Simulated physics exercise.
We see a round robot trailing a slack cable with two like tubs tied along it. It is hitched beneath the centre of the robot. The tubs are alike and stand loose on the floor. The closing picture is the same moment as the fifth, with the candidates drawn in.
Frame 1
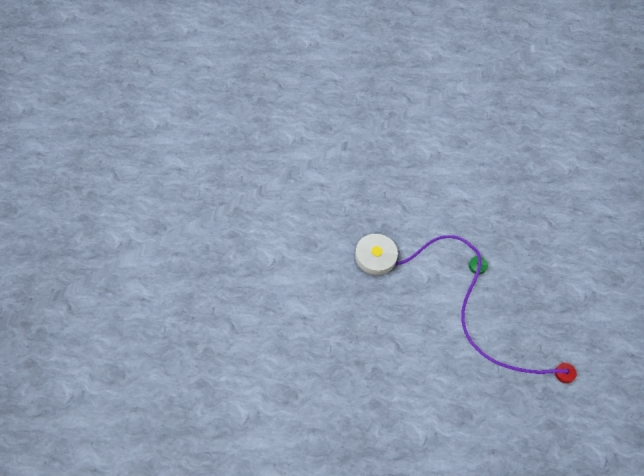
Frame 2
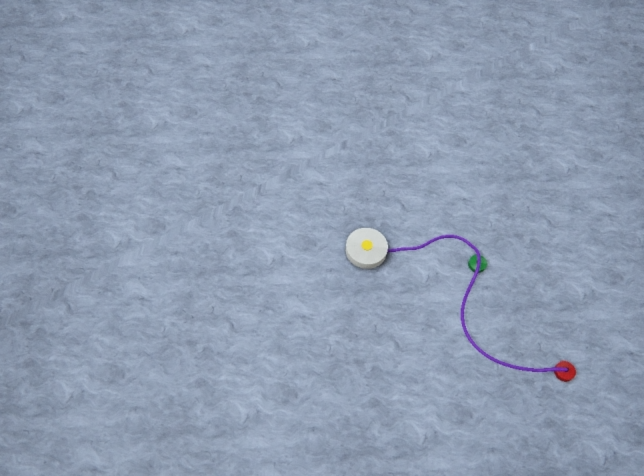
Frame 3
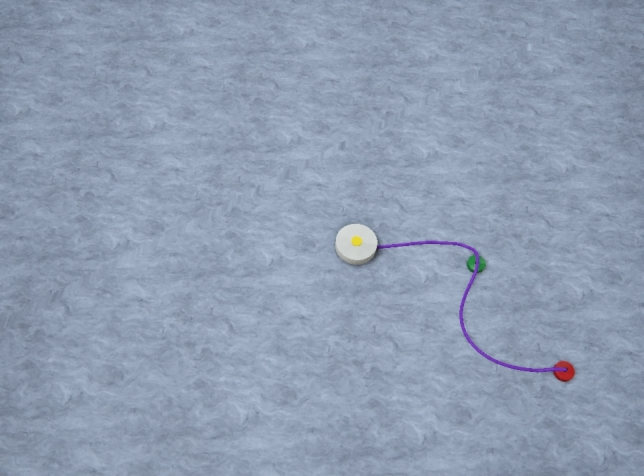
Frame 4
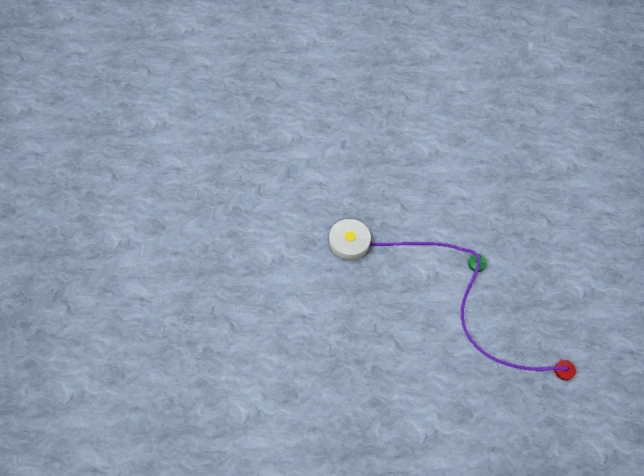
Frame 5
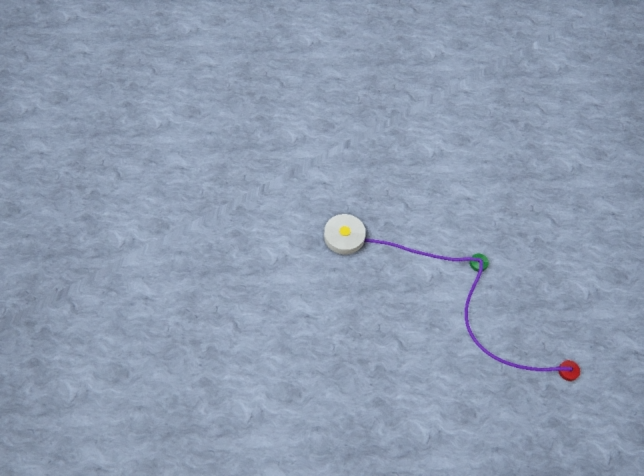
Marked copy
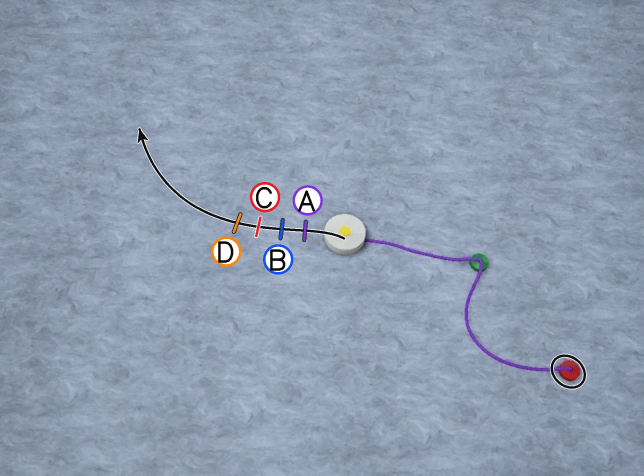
White round robot creeping up and left across a grey-blue floor, drawing out a purple cable with green and red tubs attached.
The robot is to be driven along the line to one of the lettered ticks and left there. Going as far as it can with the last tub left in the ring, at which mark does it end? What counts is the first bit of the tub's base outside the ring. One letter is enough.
No farther than B.
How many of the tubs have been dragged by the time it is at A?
One.
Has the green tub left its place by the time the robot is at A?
Yes.
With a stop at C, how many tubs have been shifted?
Two.
On the copy, A at (305, 231); B at (282, 229); C at (258, 227); D at (237, 223); the ring at (568, 371); the route from (344, 238) via (208, 213) to (140, 129).
On B. First, robot (324, 229); red tub (570, 370); green tub (458, 260).
Then, robot (300, 227); red tub (570, 370); green tub (433, 259).
Finally, robot (281, 225); red tub (570, 370); green tub (414, 259); the ringed tub at the far end is still in its ring.
By contrast, A is safe but short; C drags the last tub to (555, 360); D drags the last tub to (535, 348).
